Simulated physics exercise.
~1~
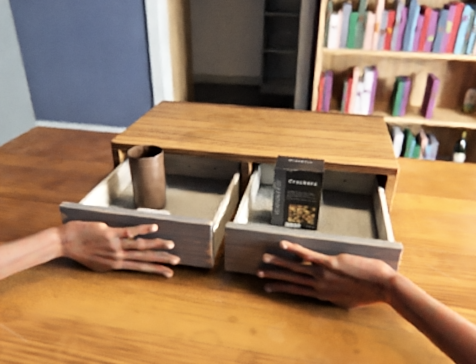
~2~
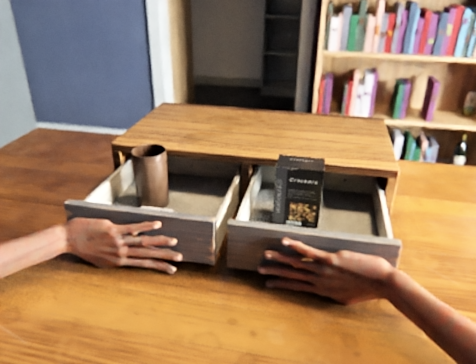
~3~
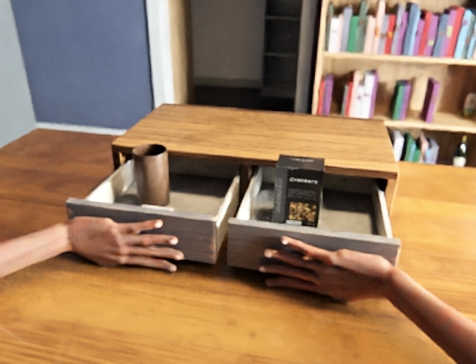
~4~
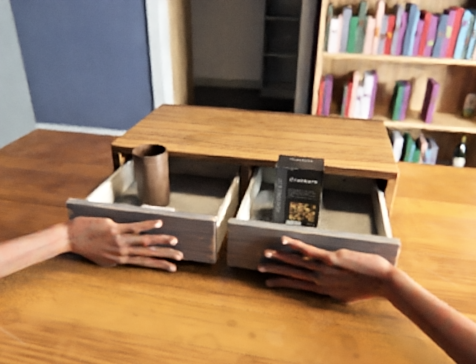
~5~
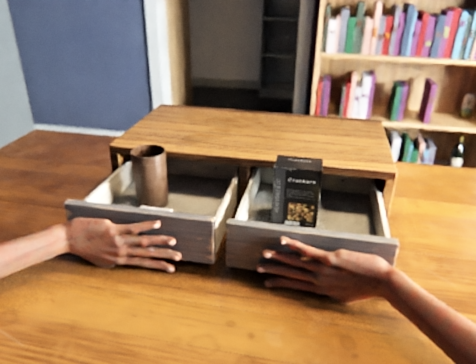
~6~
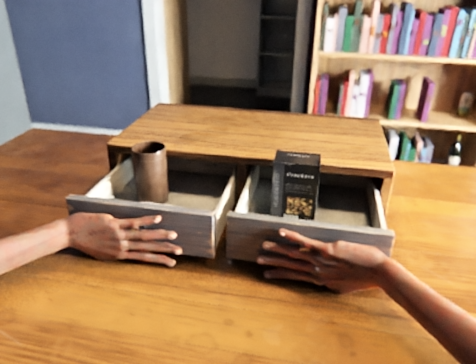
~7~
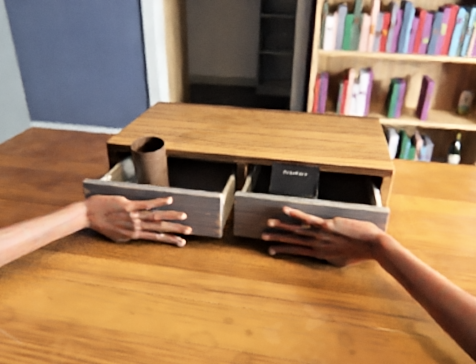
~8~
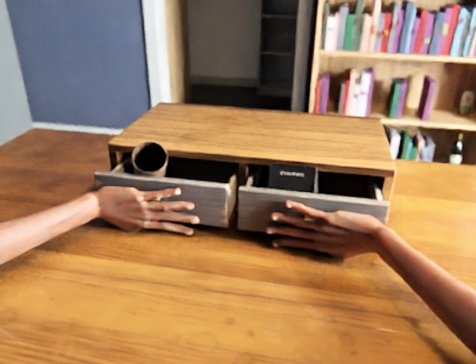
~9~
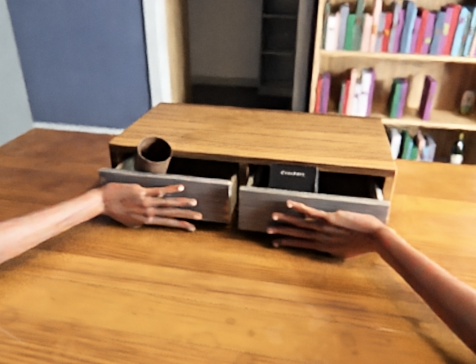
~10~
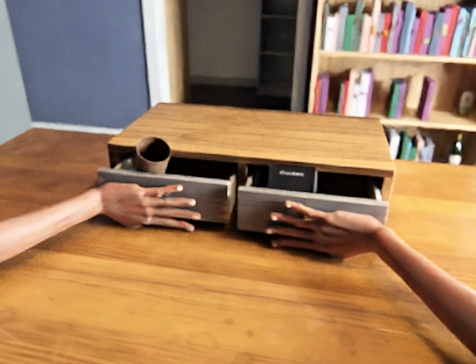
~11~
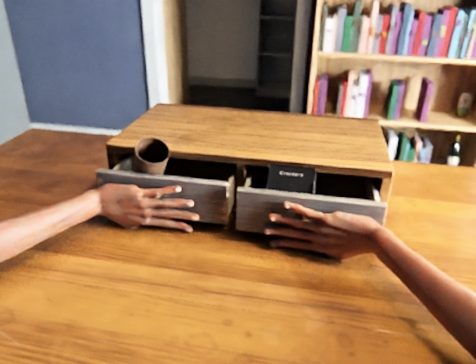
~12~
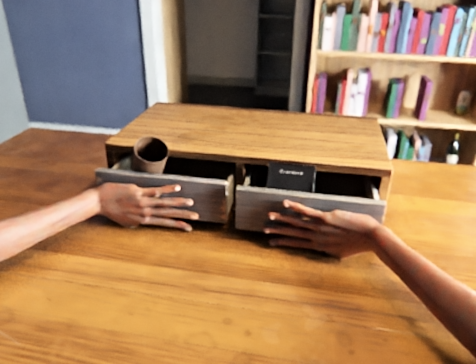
Two open drawers in a small wooden chest, the left holding a brown beaker and the right a black packet, rest under two hands, which then push them inward together; both items tip into a lean, and the drawers stop partway and stay ajar.
